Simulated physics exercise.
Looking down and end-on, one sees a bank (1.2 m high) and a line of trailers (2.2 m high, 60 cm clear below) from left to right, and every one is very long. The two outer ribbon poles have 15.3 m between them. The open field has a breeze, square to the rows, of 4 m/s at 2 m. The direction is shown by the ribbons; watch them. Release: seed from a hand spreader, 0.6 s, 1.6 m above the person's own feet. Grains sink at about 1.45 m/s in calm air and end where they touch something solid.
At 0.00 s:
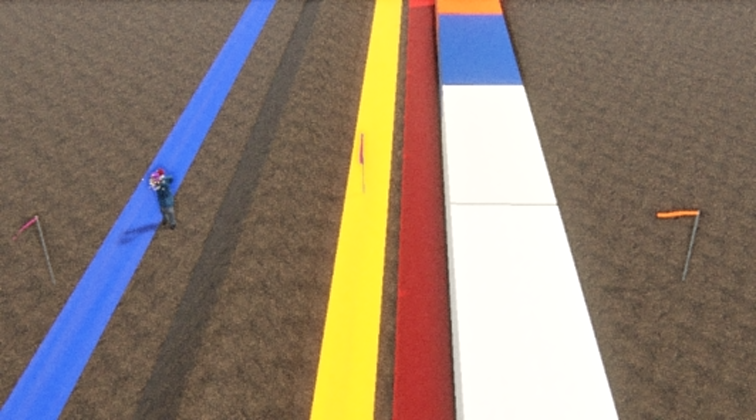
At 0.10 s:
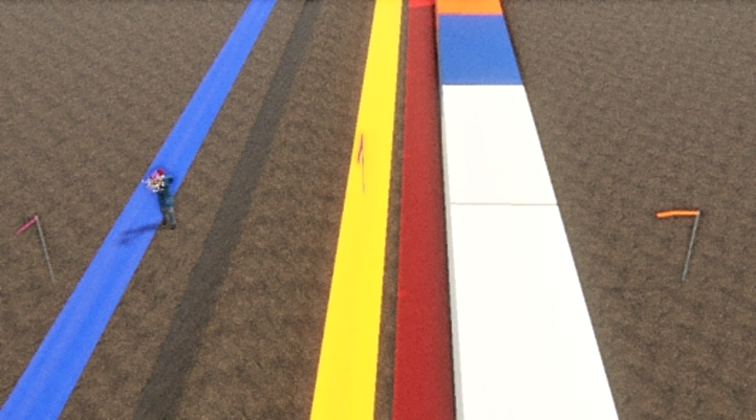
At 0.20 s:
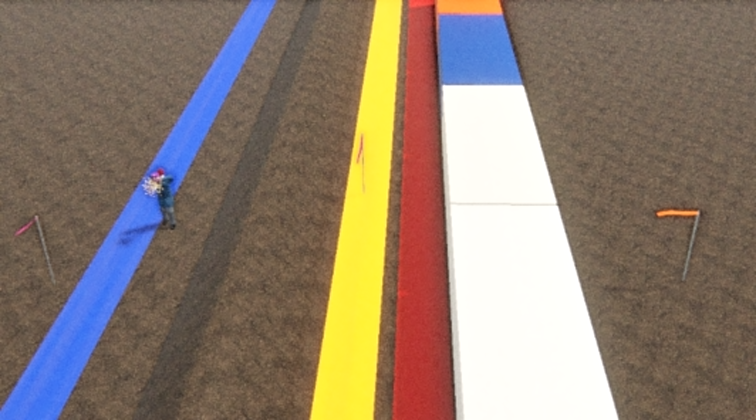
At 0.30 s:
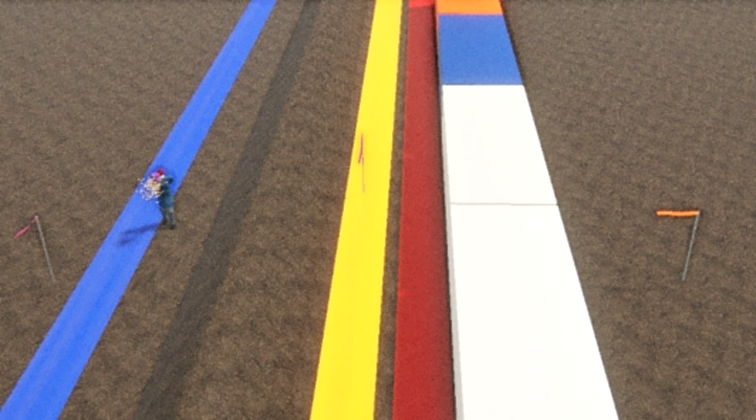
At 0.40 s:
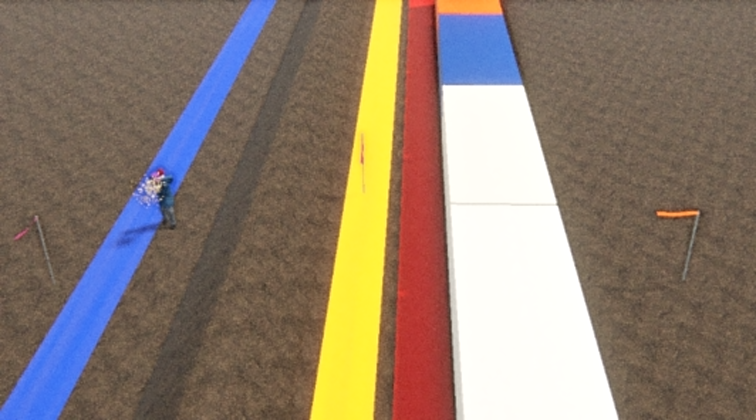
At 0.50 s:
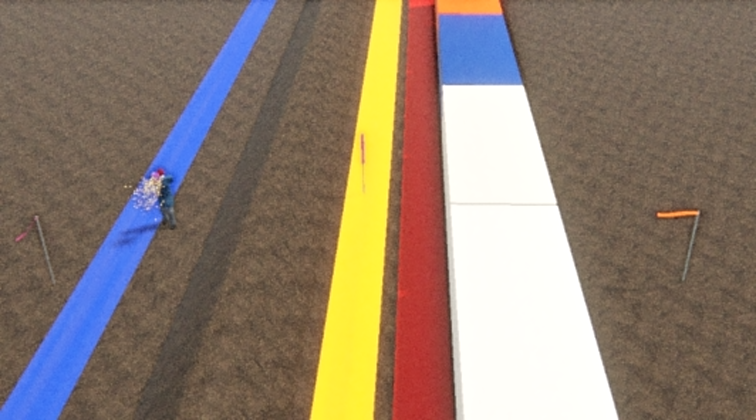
A small figure stood on a long blue strip and let out a little cloud of specks that spread slightly leftward, while the orange ribbon on the right pole streamed left beyond the white row.
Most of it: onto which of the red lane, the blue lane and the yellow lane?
Onto blue.
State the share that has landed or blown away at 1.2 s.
Roughly 20 per cent.
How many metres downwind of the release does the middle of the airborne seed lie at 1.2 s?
It comes to roughly 0.5 m.
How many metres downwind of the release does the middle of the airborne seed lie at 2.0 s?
0.5 m.
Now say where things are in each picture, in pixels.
The seed in the air spans x = 150 to 160 around y = 185 and it comes from (156, 182), in the first frame.
The right ribbon ends at (658, 215), leaning 85 degrees to the left, the seed in the air spans x = 150 to 160 around y = 185, the blue one passes (112, 268), the red one passes (423, 273) and the yellow one passes (358, 272), in the second frame.
The inner ribbon ends at (358, 164), hanging almost straight, the seed in the air spans x = 145 to 160 around y = 185 and the top of the bank crosses (262, 199), in the third frame.
The seed in the air spans x = 140 to 160 around y = 190, the blue one passes (142, 216), the red one passes (423, 220) and the yellow one passes (364, 219), in the fourth frame.
The right ribbon ends at (658, 213), leaning 85 degrees to the left and the seed in the air spans x = 140 to 160 around y = 190, in the fifth frame.
The inner ribbon ends at (363, 163), hanging almost straight, the seed in the air spans x = 135 to 160 around y = 190 and the top of the line of trailers crosses (497, 167), in the sixth frame.
After 1.2 s, 20 % is no longer flying here, and 11 % lies on the blue lane, 0 % on the red lane and 0 % on the yellow lane; the middle of what still flies is 0.5 m above the low ground, near (143, 220).
After 2.0 s, 89 % is no longer flying here, and 52 % lies on the blue lane, 0 % on the red lane and 0 % on the yellow lane; the middle of what still flies is 0.4 m above the low ground, near (137, 225).
After 3.5 s, 100 % is no longer flying here, and 58 % lies on the blue lane, 0 % on the red lane and 0 % on the yellow lane.
After 8.0 s, 100 % is no longer flying here, and 58 % lies on the blue lane, 0 % on the red lane and 0 % on the yellow lane.
After 45.0 s, 100 % is no longer flying here, and 58 % lies on the blue lane, 0 % on the red lane and 0 % on the yellow lane.
